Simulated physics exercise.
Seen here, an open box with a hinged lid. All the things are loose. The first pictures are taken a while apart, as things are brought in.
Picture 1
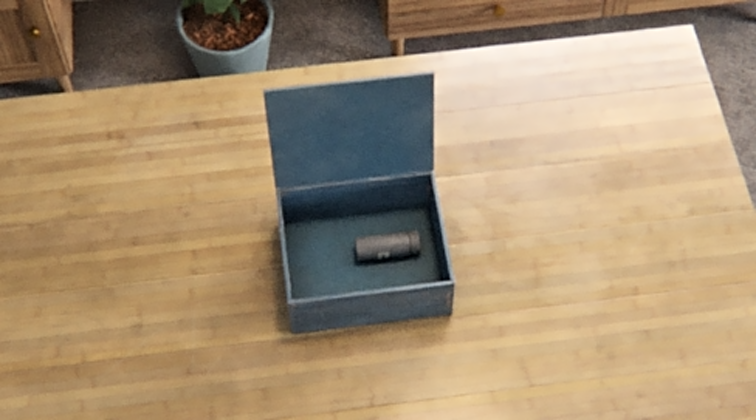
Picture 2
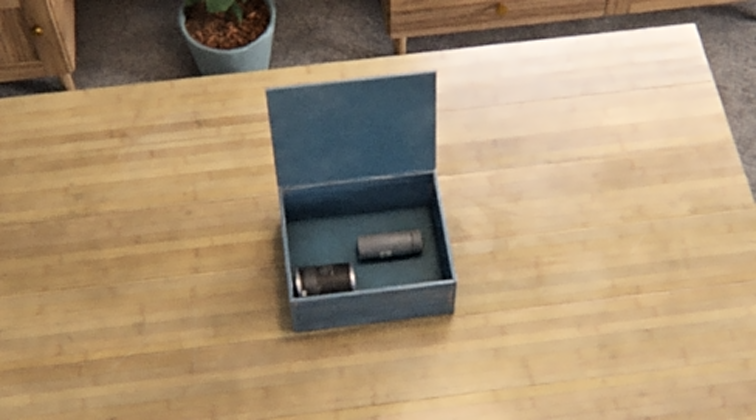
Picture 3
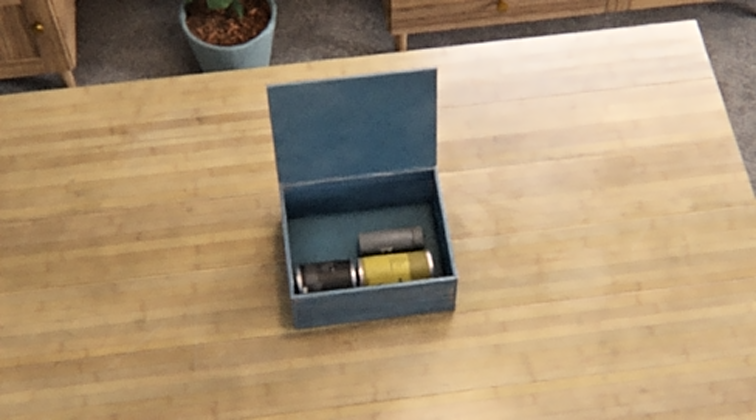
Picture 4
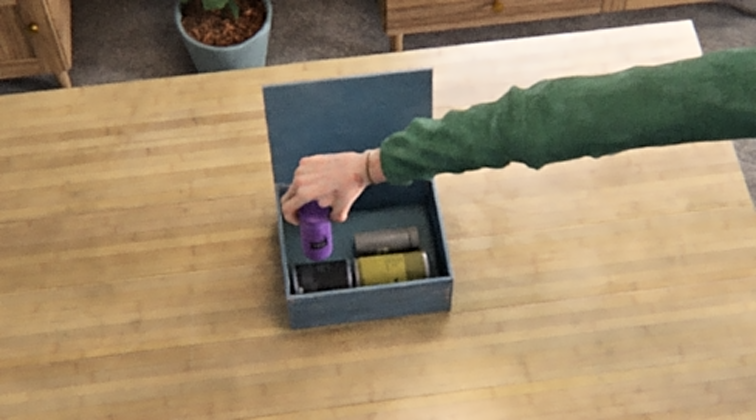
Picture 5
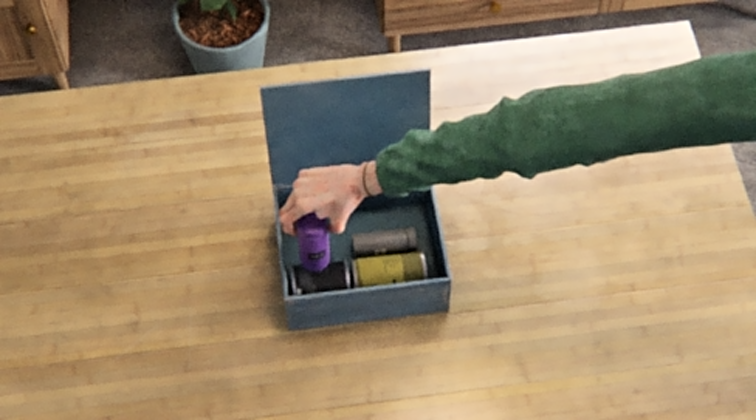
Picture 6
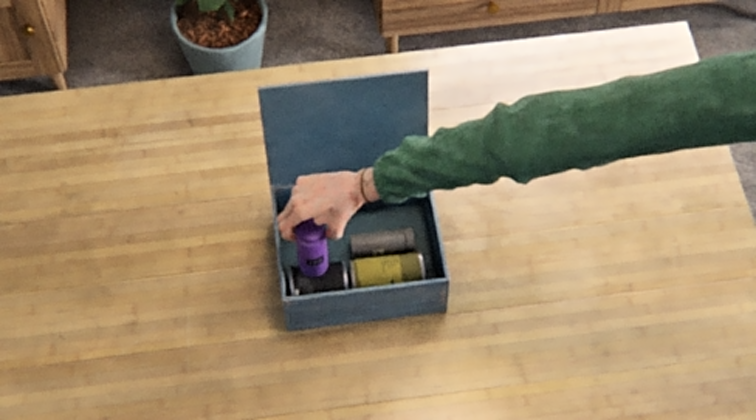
A black tin and then a yellow tin appear beside a grey shaker in an open blue box on a wooden table, and a green-sleeved arm reaches in from the right, lowering a purple shaker slightly at the box's left side.
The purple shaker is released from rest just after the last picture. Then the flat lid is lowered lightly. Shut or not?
In the end the lid sits on the rim.
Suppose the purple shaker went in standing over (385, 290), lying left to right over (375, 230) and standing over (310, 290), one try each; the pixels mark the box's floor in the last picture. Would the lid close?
First, it will not close; second, it closes; third, it sits on the rim.
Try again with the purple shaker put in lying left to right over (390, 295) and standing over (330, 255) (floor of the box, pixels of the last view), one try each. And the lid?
First, it shuts flat; second, it stays ajar.
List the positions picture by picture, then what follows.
In the first picture, the last thing is not in view yet; grey shaker (388, 246).
In the second picture, the last thing is not in view yet.
In the third picture, the last thing is not in view yet; black tin (327, 284).
In the fourth picture, still above its spot; purple shaker (315, 229); grey shaker (387, 241).
In the fifth picture, still above its spot; purple shaker (313, 240); yellow tin (389, 275).
In the sixth picture, in place under the hand; purple shaker (312, 246).
Then, 0.40 s after the last picture, purple shaker on its side near (309, 236).
Then, 1.30 s after the last picture, lid 80° above the rim; purple shaker on its side near (310, 243).
Then, 1.70 s after the last picture, lid 47° above the rim; purple shaker on its side near (310, 243).
Then, 2.00 s after the last picture, lid 9° above the rim; purple shaker on its side near (310, 243).
At rest, lid shut; tipped over in the box, purple shaker; the other 3 in place. Seen from the same camera at the end, purple shaker near (310, 243).
